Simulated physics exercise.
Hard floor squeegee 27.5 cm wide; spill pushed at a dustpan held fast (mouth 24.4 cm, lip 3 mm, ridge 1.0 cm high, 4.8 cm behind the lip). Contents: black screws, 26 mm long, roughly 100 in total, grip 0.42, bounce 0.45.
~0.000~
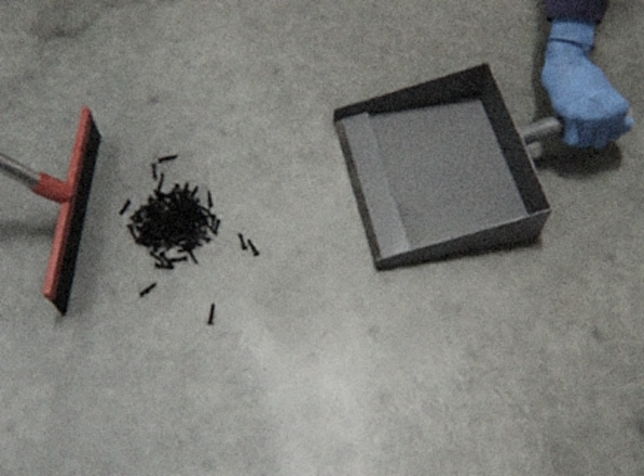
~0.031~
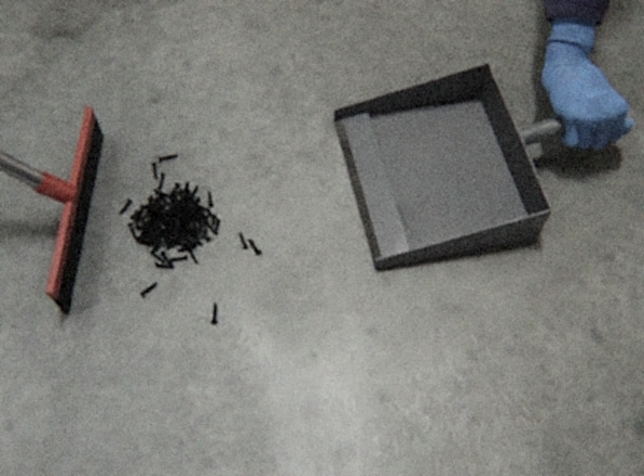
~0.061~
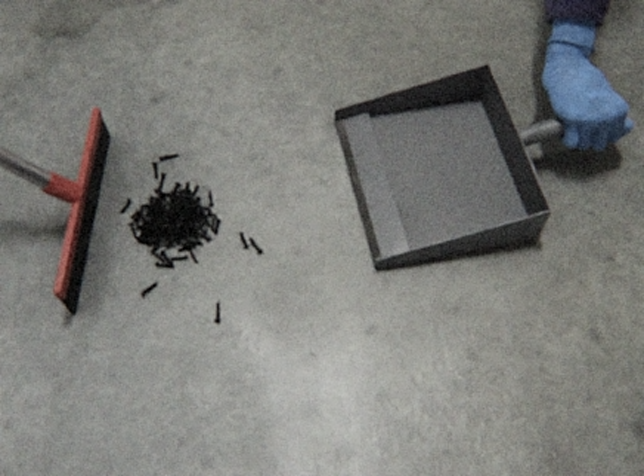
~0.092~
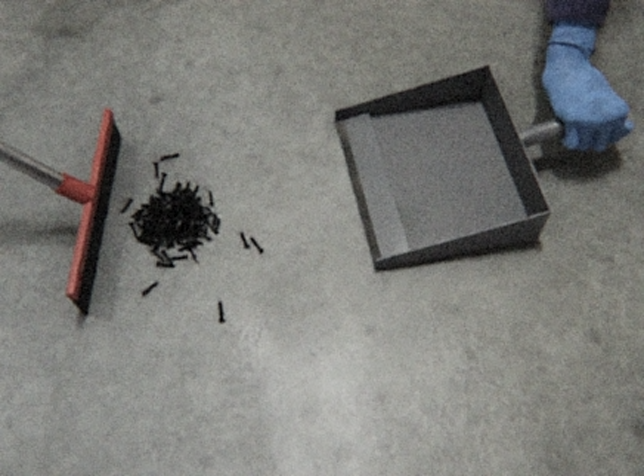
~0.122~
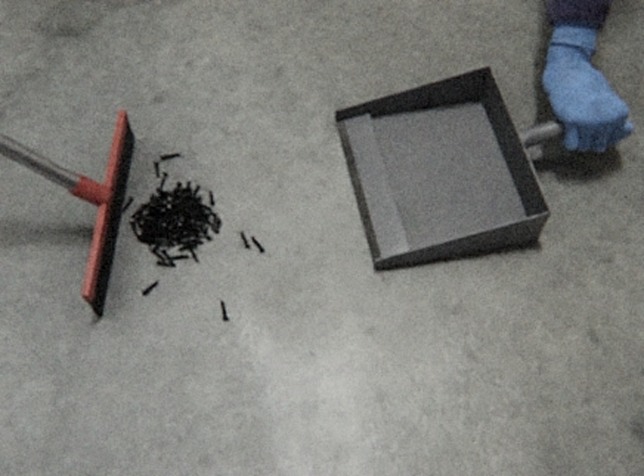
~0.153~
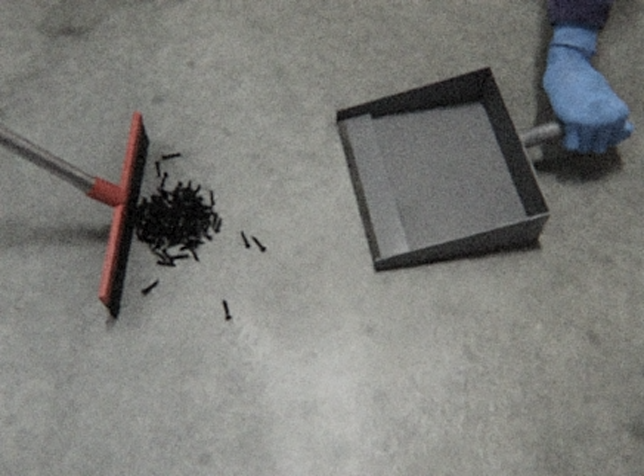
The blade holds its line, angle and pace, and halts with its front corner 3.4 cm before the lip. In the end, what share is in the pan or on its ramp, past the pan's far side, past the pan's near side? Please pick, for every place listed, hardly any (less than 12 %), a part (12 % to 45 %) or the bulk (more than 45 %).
Pan: Hardly any, far side: Hardly any, near side: A part.
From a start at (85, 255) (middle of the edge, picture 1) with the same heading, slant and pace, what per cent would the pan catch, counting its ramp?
I'd put it at around 5 per cent.
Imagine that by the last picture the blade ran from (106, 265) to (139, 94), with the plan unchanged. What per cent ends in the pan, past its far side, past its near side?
The pan gets 0, the far side 5 and the near side 0.
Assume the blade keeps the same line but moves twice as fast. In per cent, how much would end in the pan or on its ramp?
I'd guess it lands at about 40 per cent.
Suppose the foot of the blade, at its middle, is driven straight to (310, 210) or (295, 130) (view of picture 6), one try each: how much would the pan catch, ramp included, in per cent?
Some 5 per cent on the first try, 0 per cent on the second.
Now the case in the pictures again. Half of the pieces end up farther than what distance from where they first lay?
Median: Approx. 24 cm.
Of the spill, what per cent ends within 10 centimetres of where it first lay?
Near 0 per cent.
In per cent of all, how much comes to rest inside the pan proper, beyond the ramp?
About 0 %.
After 0.36 s, middle of the blade 18 cm from the lip; 0 % over the lip, far side 0 %, near side 0 %.
After 0.50 s, middle of the blade 10 cm from the lip; 0 % over the lip, far side 0 %, near side 10 %.
After 0.76 s, middle of the blade 6 cm from the lip; 5 % over the lip, far side 0 %, near side 25 %.
In the end, at 1.4 s, pan 5 %, far side 0 %, near side 25 %, in front of the lip or behind the blade 70 %.
